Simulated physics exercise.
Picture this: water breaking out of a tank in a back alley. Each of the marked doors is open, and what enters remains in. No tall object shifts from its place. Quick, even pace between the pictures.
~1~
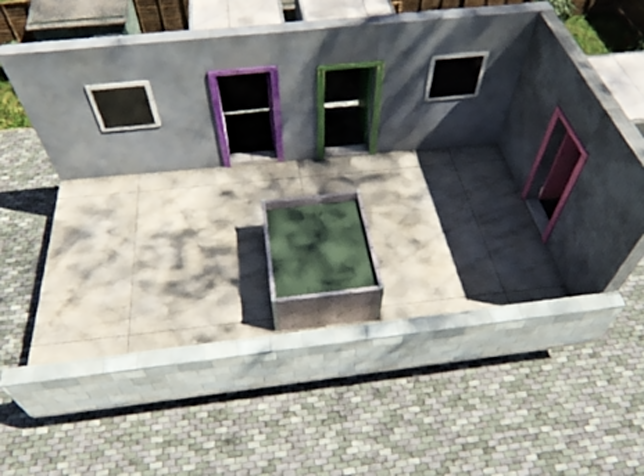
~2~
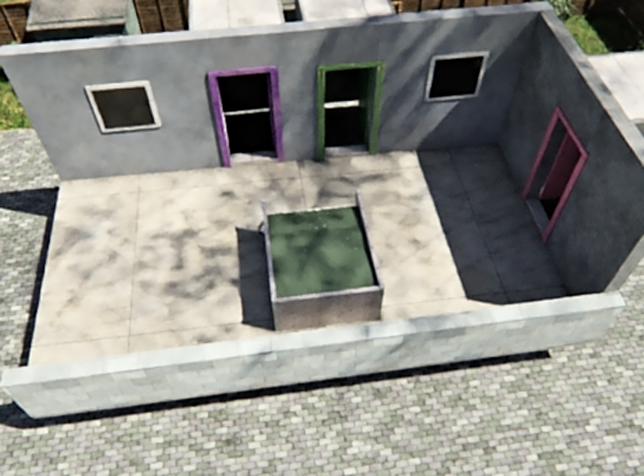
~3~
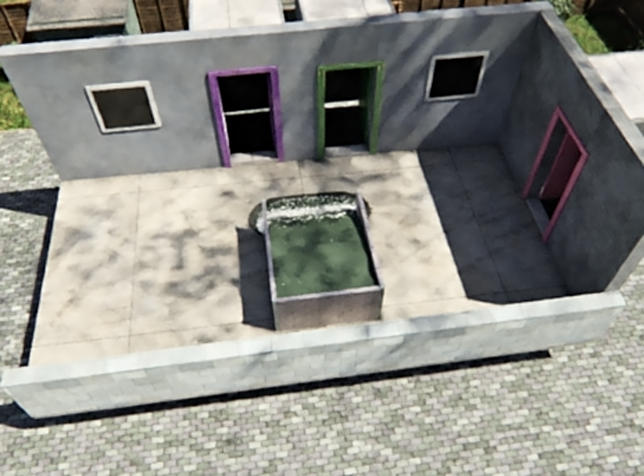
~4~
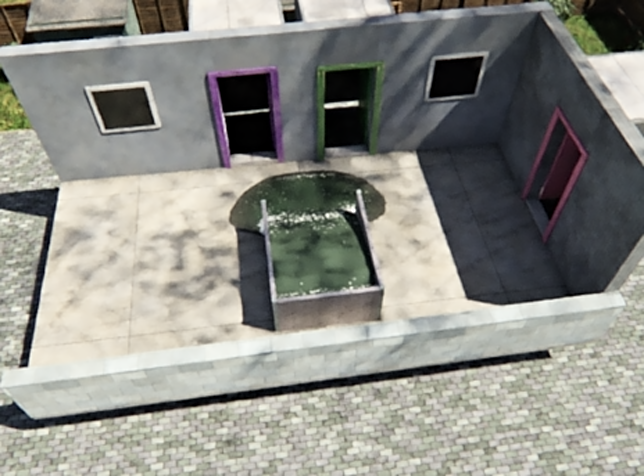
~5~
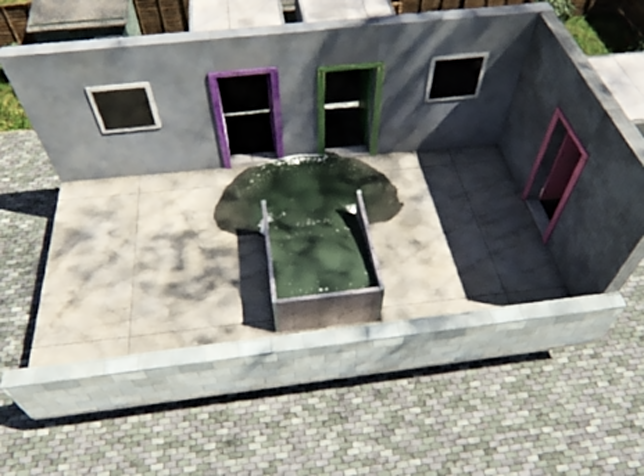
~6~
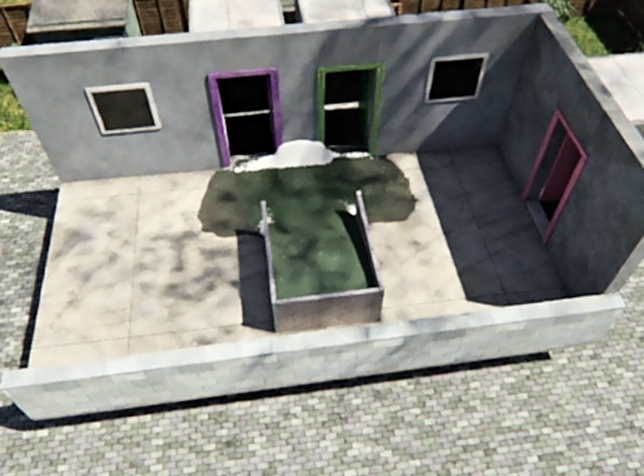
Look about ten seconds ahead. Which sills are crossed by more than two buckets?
The purple door sill is crossed by more than that. The pink door sill is crossed by more than that. The green door sill is crossed by more than that.
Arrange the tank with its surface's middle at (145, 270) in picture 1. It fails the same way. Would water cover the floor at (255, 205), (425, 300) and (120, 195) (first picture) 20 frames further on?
First one gets inundated, next one stays unwetted, last one gets inundated.
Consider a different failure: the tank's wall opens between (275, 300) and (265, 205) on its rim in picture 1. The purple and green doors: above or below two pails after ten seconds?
As it plays out, the purple door remains below and the green door remains below.
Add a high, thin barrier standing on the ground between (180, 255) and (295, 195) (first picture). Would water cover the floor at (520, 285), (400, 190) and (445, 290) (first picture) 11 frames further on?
Lab note - point 1: Parched; point 2: Inundated; point 3: Parched.
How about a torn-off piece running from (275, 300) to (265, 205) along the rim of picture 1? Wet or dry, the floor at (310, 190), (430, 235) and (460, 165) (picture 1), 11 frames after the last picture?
The three spots, in order, are spared, spared and spared.
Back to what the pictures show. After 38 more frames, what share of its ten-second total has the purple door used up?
Roughly 100 percent.
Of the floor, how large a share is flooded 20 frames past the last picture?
My guess is around 55 in a hundred.
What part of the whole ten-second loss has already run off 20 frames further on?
Around 70 percent.
A moment on, water covers 20 % of the floor; the purple door far over two buckets in, the pink door not reached, the green door far over two buckets in.
Next, water covers 30 % of the floor; the purple door far over two buckets in, the pink door not reached, the green door far over two buckets in.
Then, water covers 55 % of the floor; the purple door far over two buckets in, the pink door under two buckets in, the green door far over two buckets in.
Later, water covers 75 % of the floor; the purple door far over two buckets in, the pink door over two buckets in, the green door far over two buckets in.
In the end, water covers 85 % of the floor; the purple door far over two buckets in, the pink door over two buckets in, the green door far over two buckets in.
